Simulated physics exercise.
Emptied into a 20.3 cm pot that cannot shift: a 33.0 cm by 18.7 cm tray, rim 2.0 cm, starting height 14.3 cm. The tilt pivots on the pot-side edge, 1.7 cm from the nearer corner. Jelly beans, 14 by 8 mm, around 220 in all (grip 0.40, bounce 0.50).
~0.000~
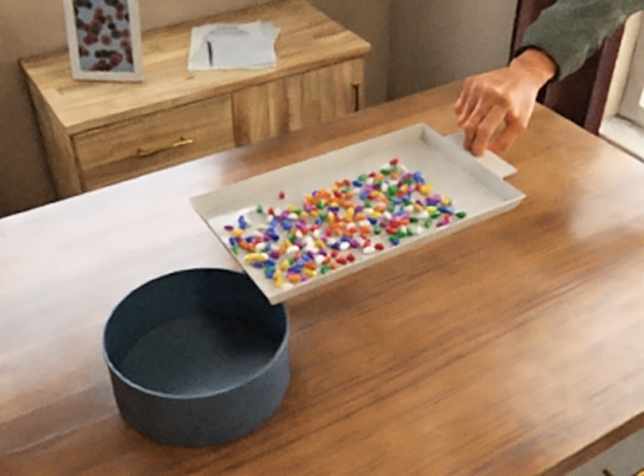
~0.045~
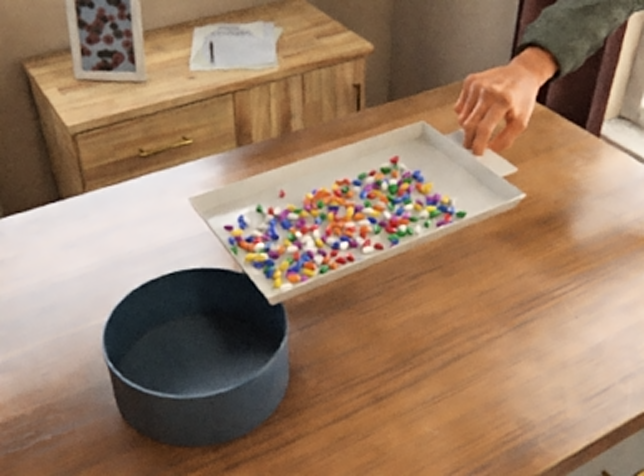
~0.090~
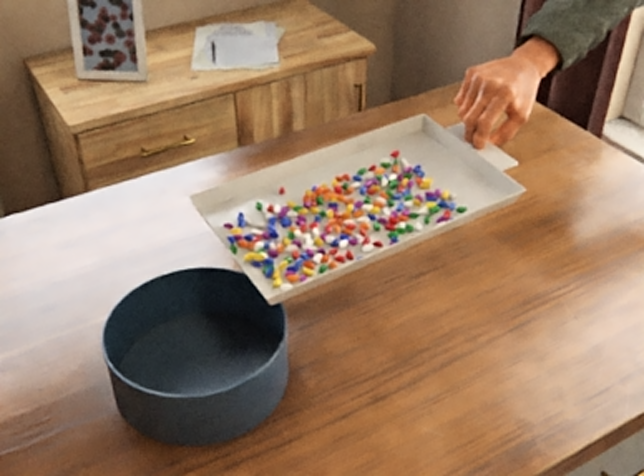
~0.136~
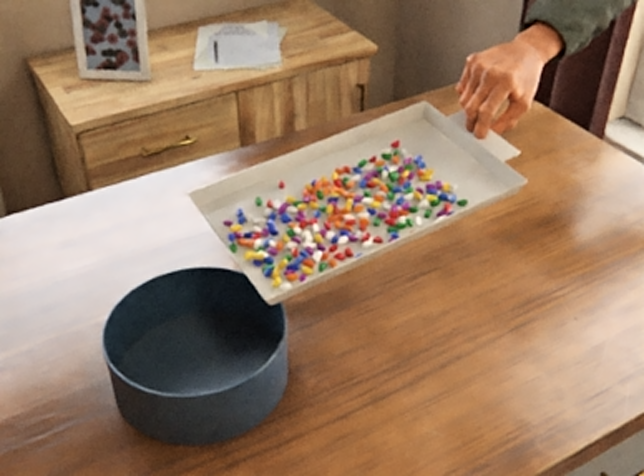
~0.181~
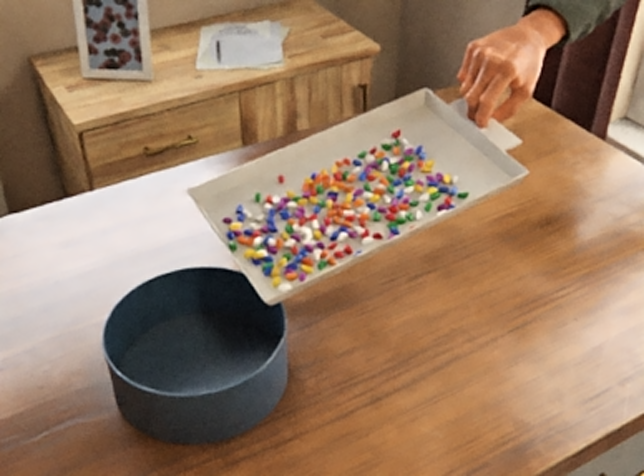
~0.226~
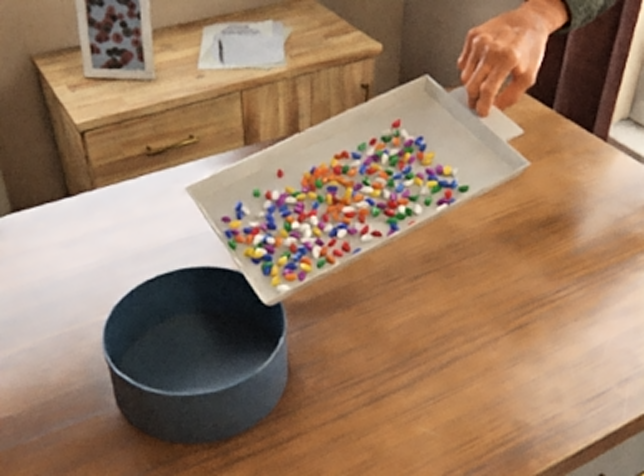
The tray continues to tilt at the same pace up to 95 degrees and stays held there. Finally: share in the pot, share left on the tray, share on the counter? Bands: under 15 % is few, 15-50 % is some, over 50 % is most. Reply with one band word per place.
Pot most, tray few, counter some.
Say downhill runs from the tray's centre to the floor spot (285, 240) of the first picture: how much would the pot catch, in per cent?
The share comes to about 90 in a hundred.
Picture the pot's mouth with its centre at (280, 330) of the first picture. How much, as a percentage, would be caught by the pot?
With the pot there, close to 95 per cent.
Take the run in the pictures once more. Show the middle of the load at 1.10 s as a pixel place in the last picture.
Around (244, 366).
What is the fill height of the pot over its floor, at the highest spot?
Measured height: Approx. 2.0 cm.
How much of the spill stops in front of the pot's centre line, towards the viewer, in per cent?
100 %.
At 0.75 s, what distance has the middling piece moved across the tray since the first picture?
Roughly 7 cm.
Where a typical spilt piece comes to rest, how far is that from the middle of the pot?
Some 18 centimetres.
After 0.75 s, tilt 51 degrees; the tray holds 100 %, the pot 0 %.
Then, at 1.10 s, tilt 78 degrees; the tray holds 30 %, the pot 25 %.
Then, at 1.54 s, tilt 95 degrees; the tray holds 0 %, the pot 60 %.
In the end, at 2.5 s, pot 60 %, tray 0 %, counter 40 %.
